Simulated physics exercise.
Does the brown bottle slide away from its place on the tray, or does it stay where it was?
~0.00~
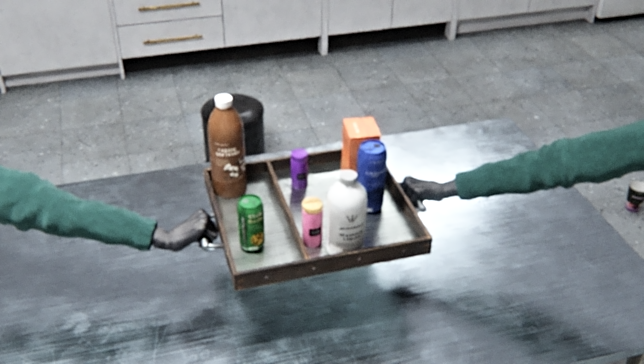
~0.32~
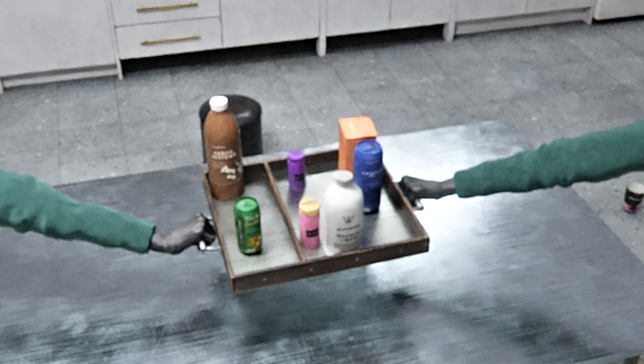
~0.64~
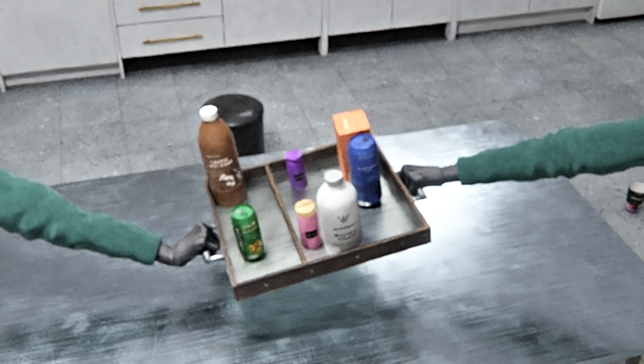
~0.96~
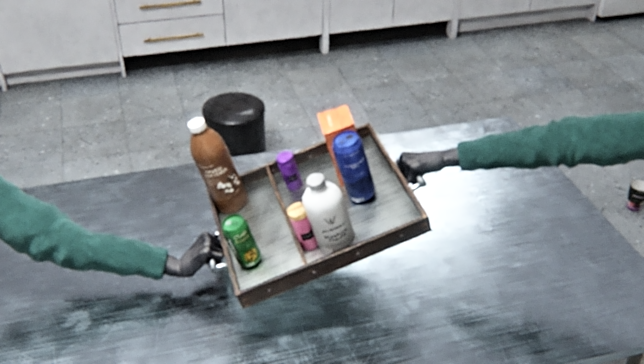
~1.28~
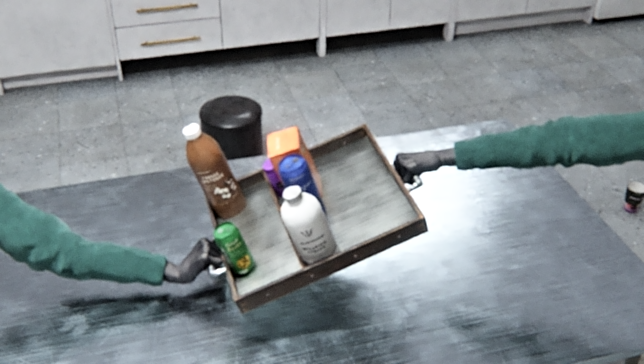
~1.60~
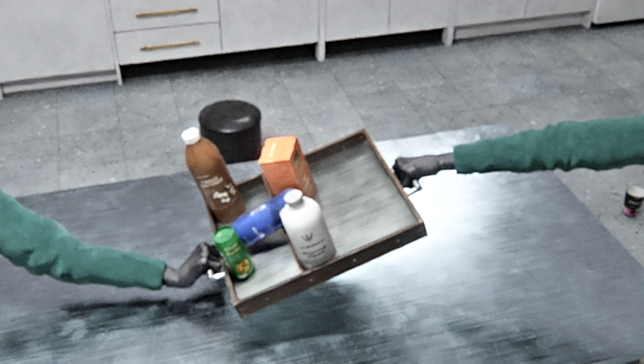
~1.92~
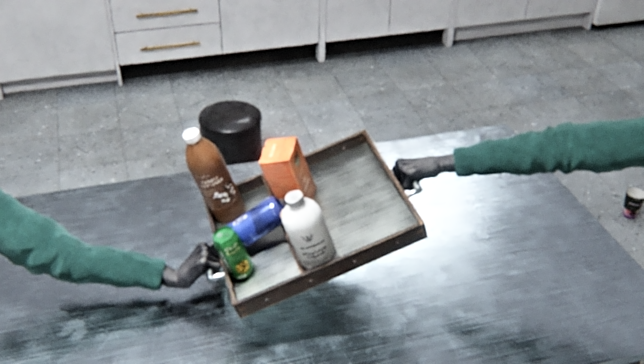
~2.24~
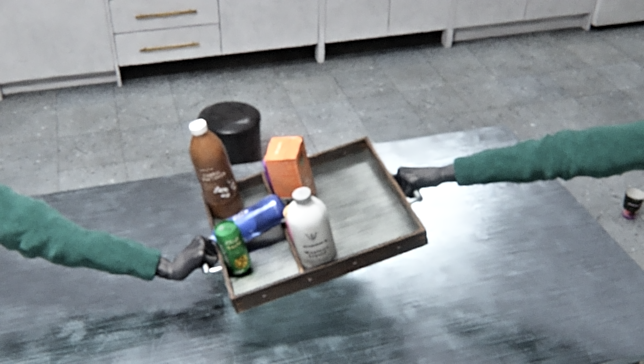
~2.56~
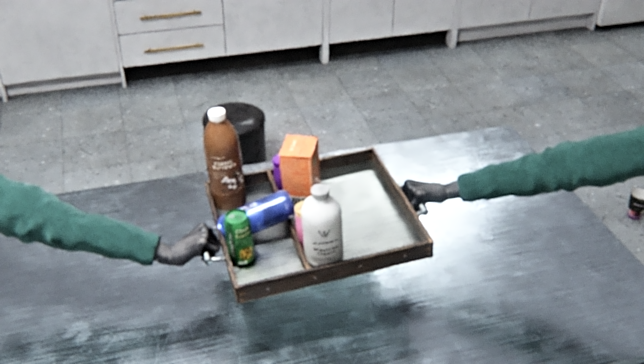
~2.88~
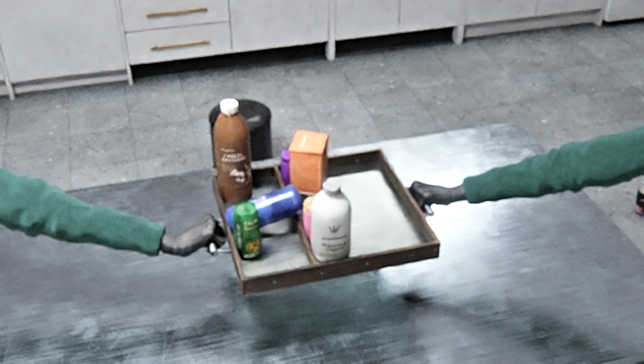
The brown bottle stays where it was, still standing at the left side of the tray once it is level again.
Over a dark table, two gloved hands tipped a tray of bottles, cans and a carton down to the left, and the orange carton, white bottle and blue can slid left before it was levelled, leaving the blue can lying on its side.
